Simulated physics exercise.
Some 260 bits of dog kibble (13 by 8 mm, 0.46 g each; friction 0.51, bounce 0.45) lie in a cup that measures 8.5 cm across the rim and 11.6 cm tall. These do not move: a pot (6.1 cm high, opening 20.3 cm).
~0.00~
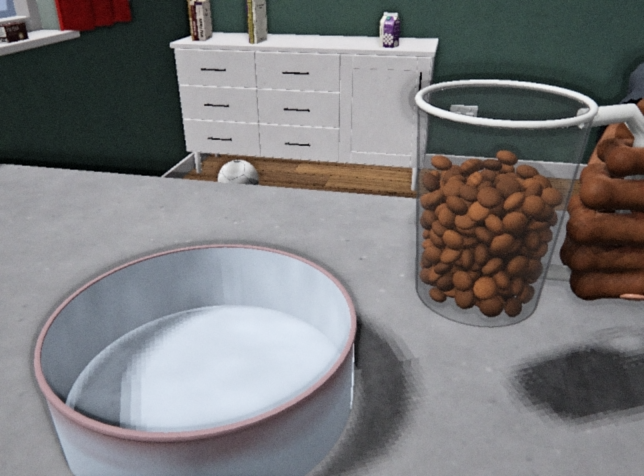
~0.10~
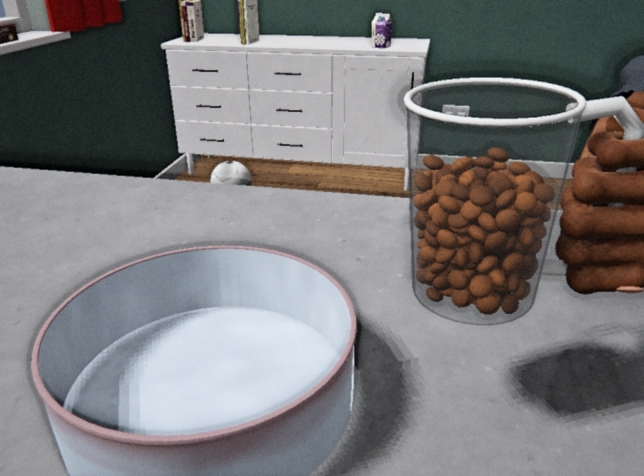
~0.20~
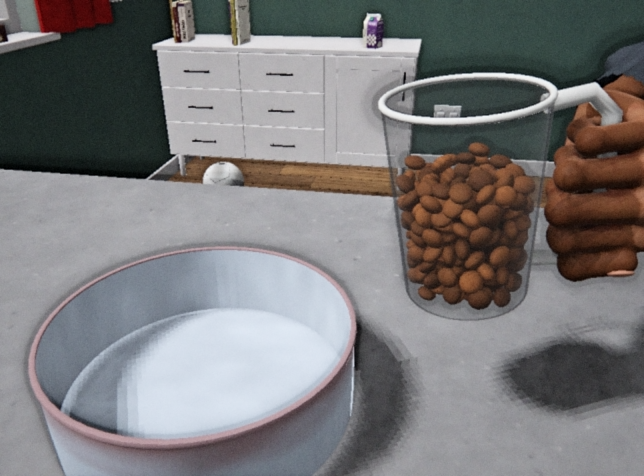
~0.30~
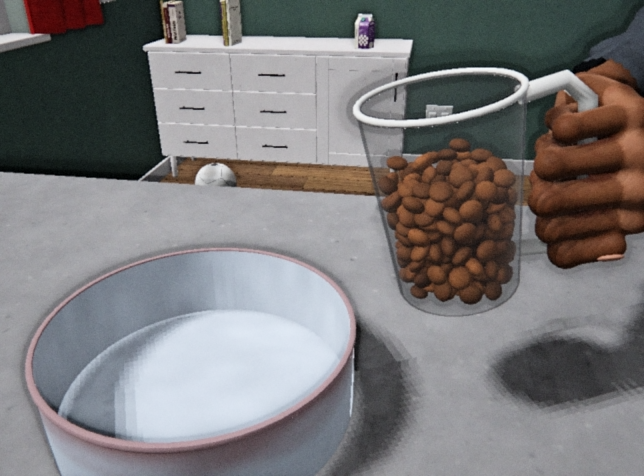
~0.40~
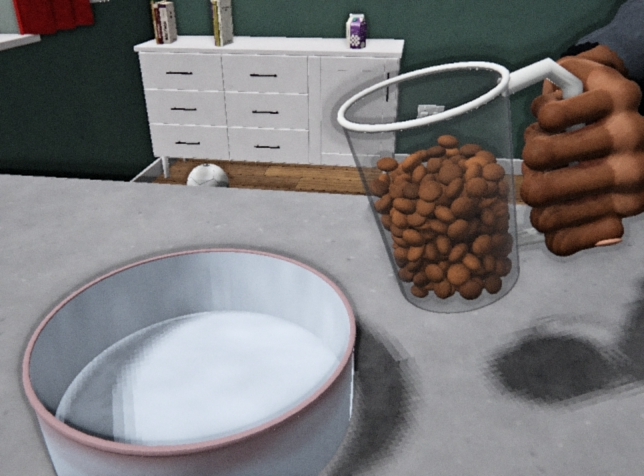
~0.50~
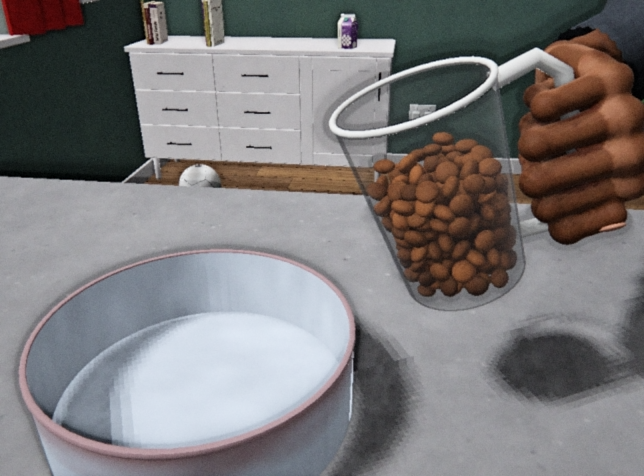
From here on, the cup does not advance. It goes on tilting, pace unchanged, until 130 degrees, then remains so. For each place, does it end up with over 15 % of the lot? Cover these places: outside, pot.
Outside: No, pot: Yes.
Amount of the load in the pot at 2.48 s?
It's close to 25 in a hundred by then.
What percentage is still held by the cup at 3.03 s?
Load still held: Approx. 0 %.
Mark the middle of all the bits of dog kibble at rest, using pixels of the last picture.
(268, 395), give or take.
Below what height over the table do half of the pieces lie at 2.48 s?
14 centimetres or so.
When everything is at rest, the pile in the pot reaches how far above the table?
I'd say close to 3.5 cm.
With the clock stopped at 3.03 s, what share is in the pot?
100 %.
After 1.26 s, tilt 56 degrees; cup 100 %; middle of all pieces near (453, 205).
After 1.89 s, tilt 86 degrees; cup 100 %; middle of all pieces near (448, 198).
After 2.48 s, tilt 114 degrees; pot 25 %, cup 75 %; middle of all pieces near (386, 258).
Then, at 3.03 s, tilt 130 degrees; pot 100 %; middle of all pieces near (262, 393).
By 3.5 s all is still; pot 100 %, outside 0 %, cup 0 %.
